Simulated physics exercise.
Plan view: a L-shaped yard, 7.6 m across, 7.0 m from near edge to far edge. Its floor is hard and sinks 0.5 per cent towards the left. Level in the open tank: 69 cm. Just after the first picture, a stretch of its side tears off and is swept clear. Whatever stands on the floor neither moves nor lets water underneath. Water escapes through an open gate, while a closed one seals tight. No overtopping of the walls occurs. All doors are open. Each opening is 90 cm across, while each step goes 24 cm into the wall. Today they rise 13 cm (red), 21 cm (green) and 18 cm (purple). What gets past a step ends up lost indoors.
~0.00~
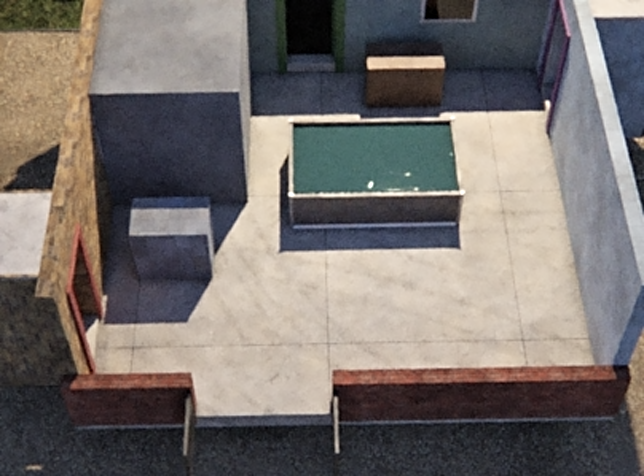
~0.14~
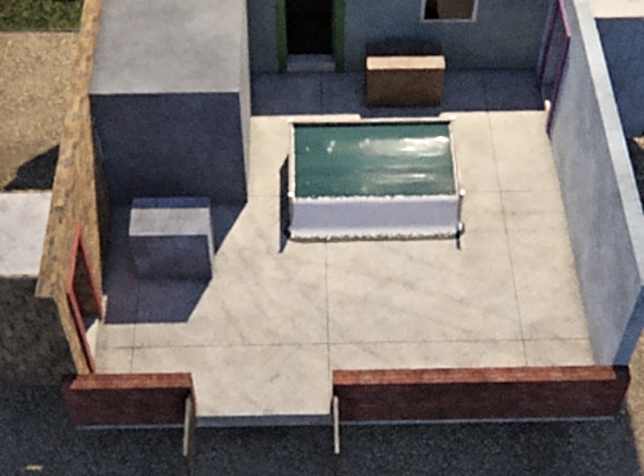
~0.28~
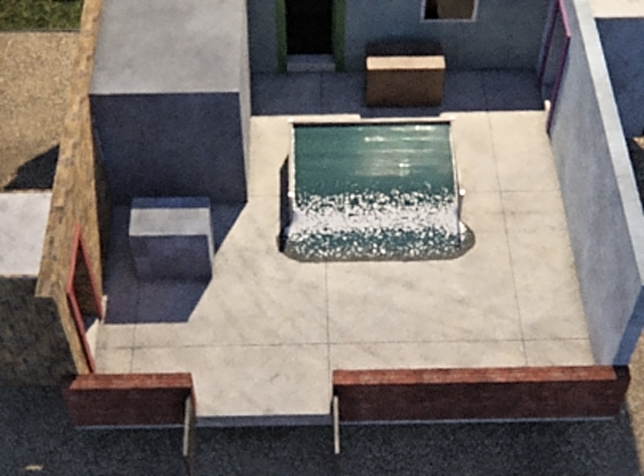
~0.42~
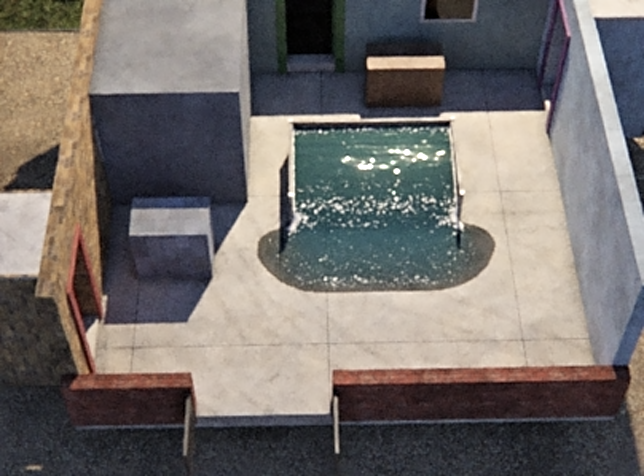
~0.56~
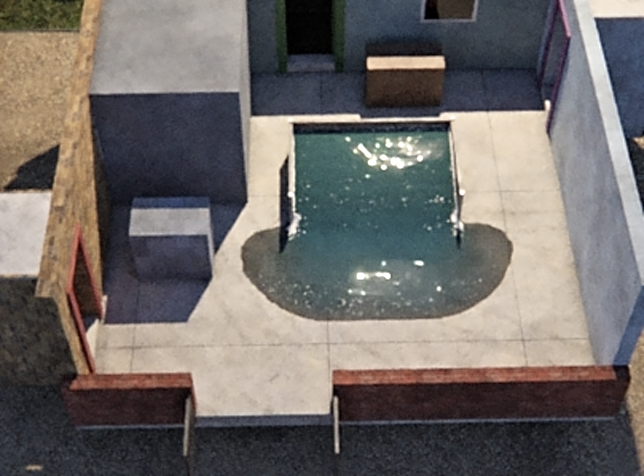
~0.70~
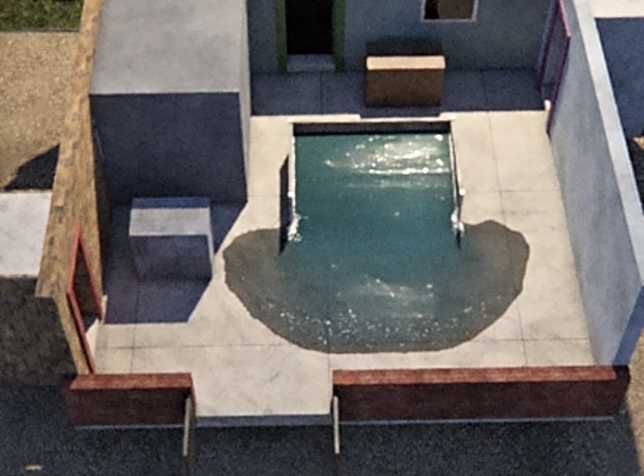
Open tank in a walled yard losing its front side, green water pouring out and spreading across the pale floor in a widening, rounded sheet.
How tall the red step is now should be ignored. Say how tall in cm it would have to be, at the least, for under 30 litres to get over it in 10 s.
Some 8 cm would be enough.
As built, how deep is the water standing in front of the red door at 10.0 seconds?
It works out to about 10.0 centimetres deep.
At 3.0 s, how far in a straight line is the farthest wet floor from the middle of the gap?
The front is some 5.6 m out.
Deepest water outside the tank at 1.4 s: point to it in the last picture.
Around pixel (381, 398).
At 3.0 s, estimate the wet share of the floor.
Wet share: Near 50 %.
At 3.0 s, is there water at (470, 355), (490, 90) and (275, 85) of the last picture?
Awash; untouched; untouched.
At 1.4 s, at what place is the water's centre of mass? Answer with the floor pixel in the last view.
It lies near (376, 255) in the last picture.
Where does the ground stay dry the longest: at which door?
The green door.
After 1.4 s water covers 45 % of the floor, deepest (43 cm) near (381, 398); it has not reached the red door.
After 3.0 s water covers 50 % of the floor, deepest (34 cm) near (587, 394); 4 cm at the red door, 0 litres in over its 13 cm step.
After 10.0 s water covers 95 % of the floor, deepest (10 cm) near (96, 352); 10 cm at the red door, 2 litres in over its 13 cm step.
At the red door as built, the water arrived by 2.6 s and peaked near 13 cm at 5.4 s.
With a step of 7 cm, 48 litres would have come in within the 10 s; with 10 cm, 13 litres. So under 30 litres takes about 8 cm.
